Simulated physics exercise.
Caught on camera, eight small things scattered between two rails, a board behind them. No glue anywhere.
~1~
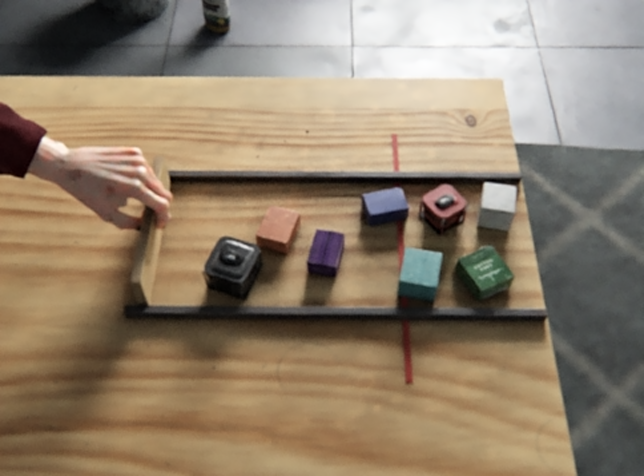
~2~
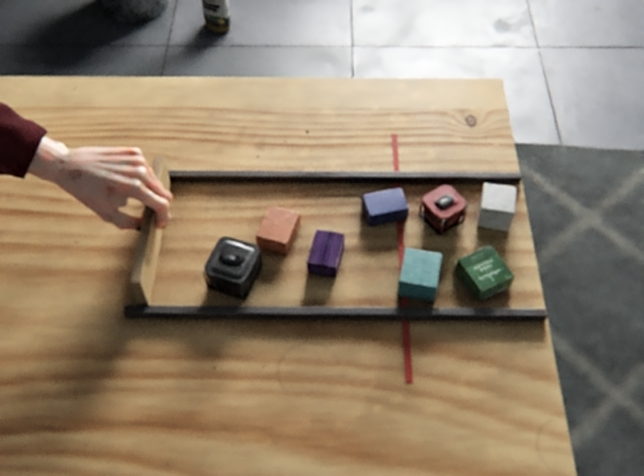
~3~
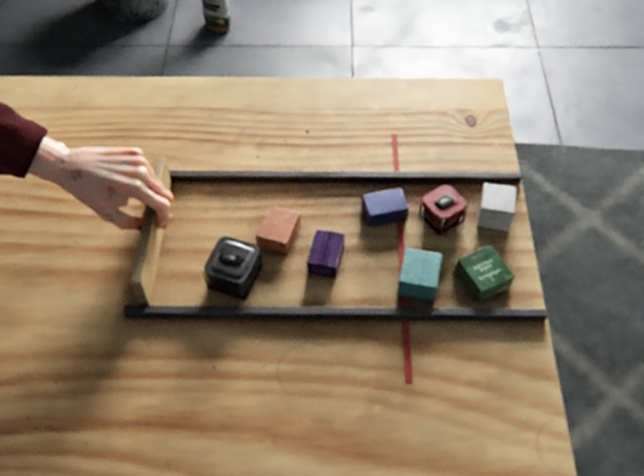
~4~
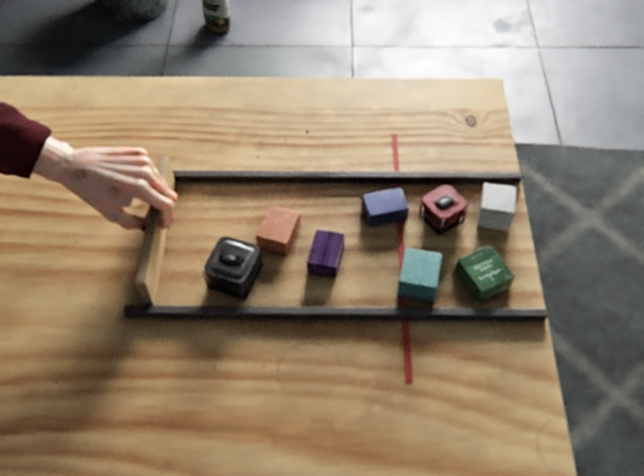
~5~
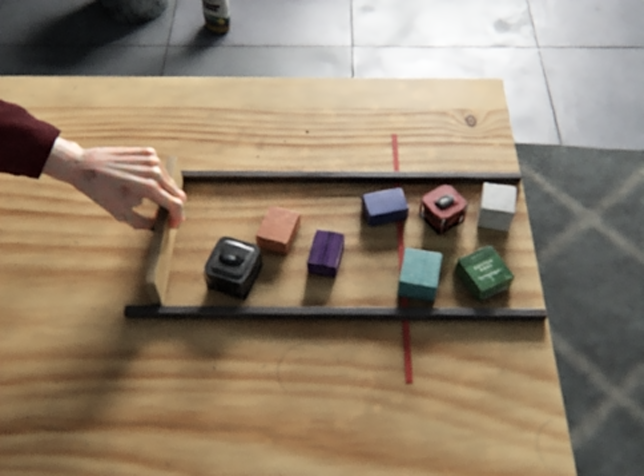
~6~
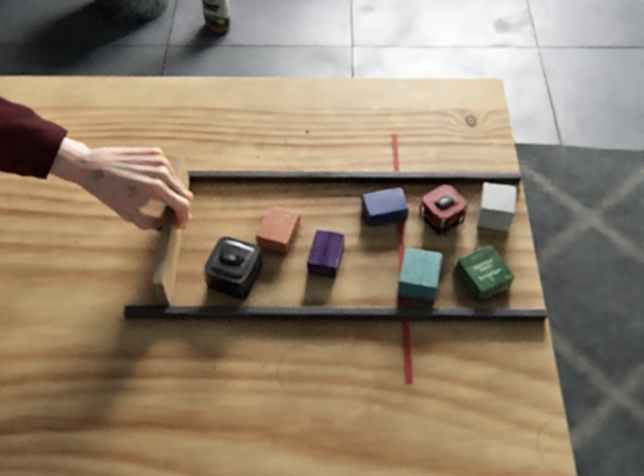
On a wooden table, a hand slides a board slightly right between two dark rails.
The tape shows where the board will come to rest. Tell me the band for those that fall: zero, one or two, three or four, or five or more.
The number that fall off is zero.
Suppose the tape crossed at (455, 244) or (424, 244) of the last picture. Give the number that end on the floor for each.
Try by try, 2 and 0.
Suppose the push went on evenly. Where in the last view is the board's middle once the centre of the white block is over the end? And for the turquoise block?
Its middle is around (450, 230) and around (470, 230).
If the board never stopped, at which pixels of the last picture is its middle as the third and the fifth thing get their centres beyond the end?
Its middle is around (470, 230) and later (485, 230).
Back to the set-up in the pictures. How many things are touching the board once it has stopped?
That makes 2.
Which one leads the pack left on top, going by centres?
That is the green box.
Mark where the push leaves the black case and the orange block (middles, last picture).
About (425, 264), and the other about (417, 229).
Early on, none off yet; white block at rest near (496, 207); green box at rest near (484, 273); red case at rest near (443, 209).
Finally, the number that fall off is zero.
